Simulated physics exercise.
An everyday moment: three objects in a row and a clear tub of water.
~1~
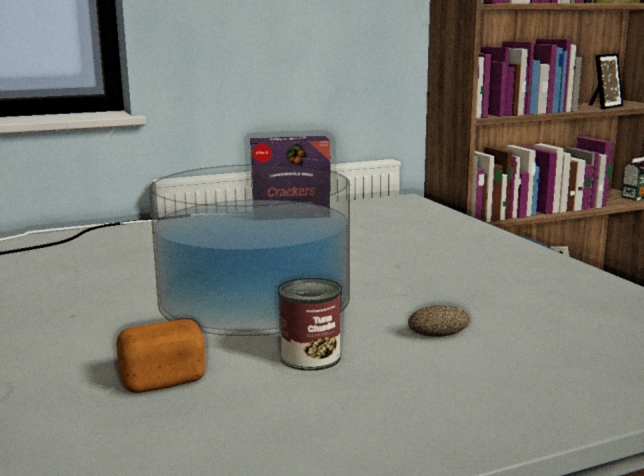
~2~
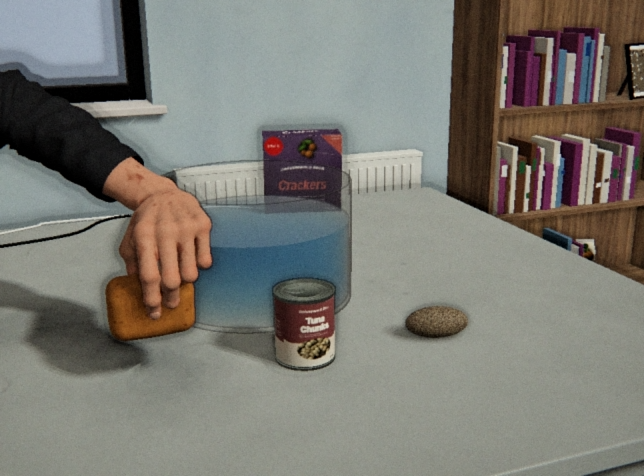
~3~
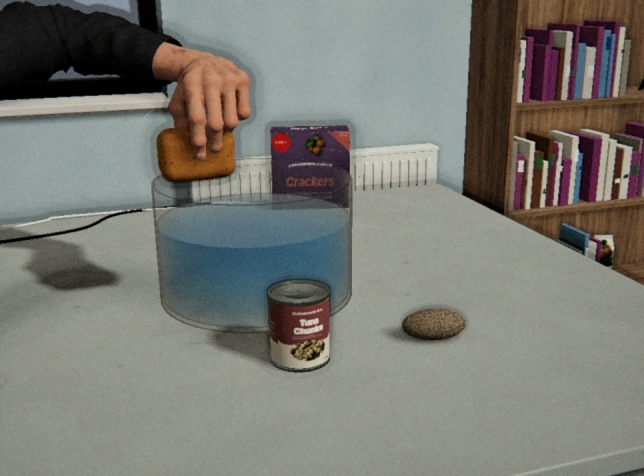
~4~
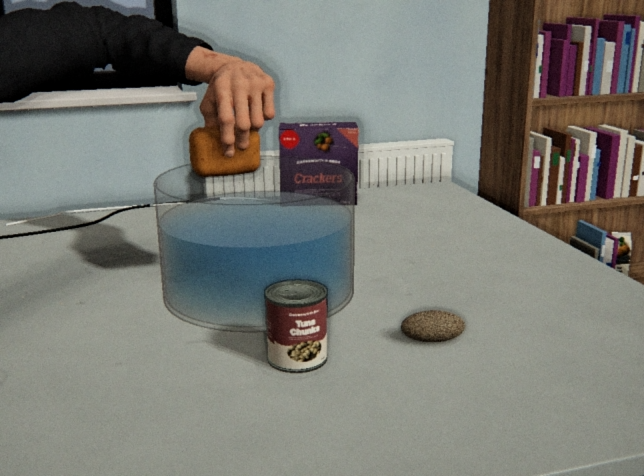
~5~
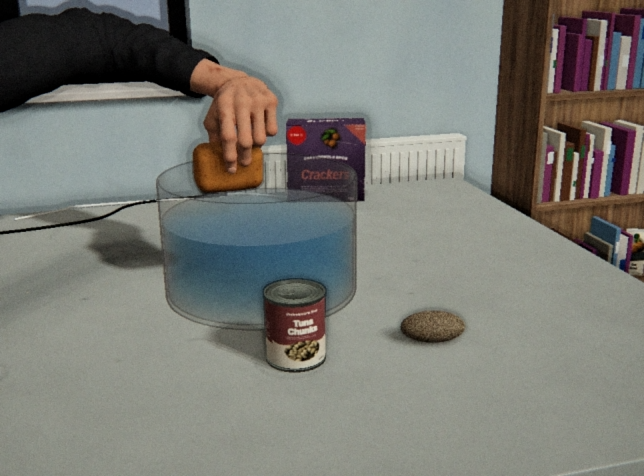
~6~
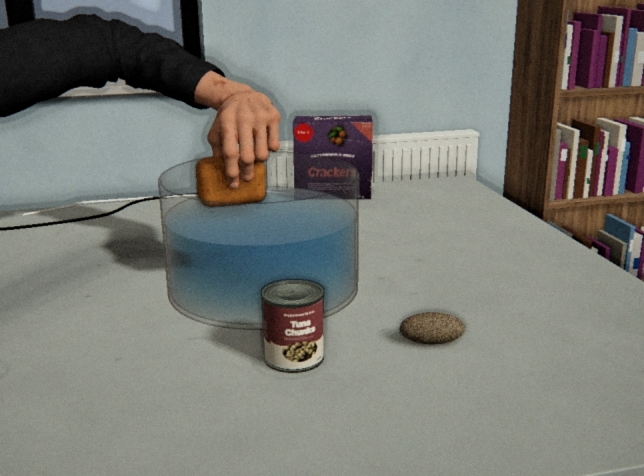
A hand lifts the bread roll from the table and lowers it inside the clear tub, above the water.
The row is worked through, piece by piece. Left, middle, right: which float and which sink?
From the left: It bobs on top, it ends on the bottom, it ends on the bottom.
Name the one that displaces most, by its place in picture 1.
The middle thing.
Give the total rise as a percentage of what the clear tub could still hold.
Close to 16 %.
Shortly, the bread roll bobs at the top.
Then, the tin of food ends at the bottom.
At the finish, the stone ends at the bottom; afloat, bread roll.
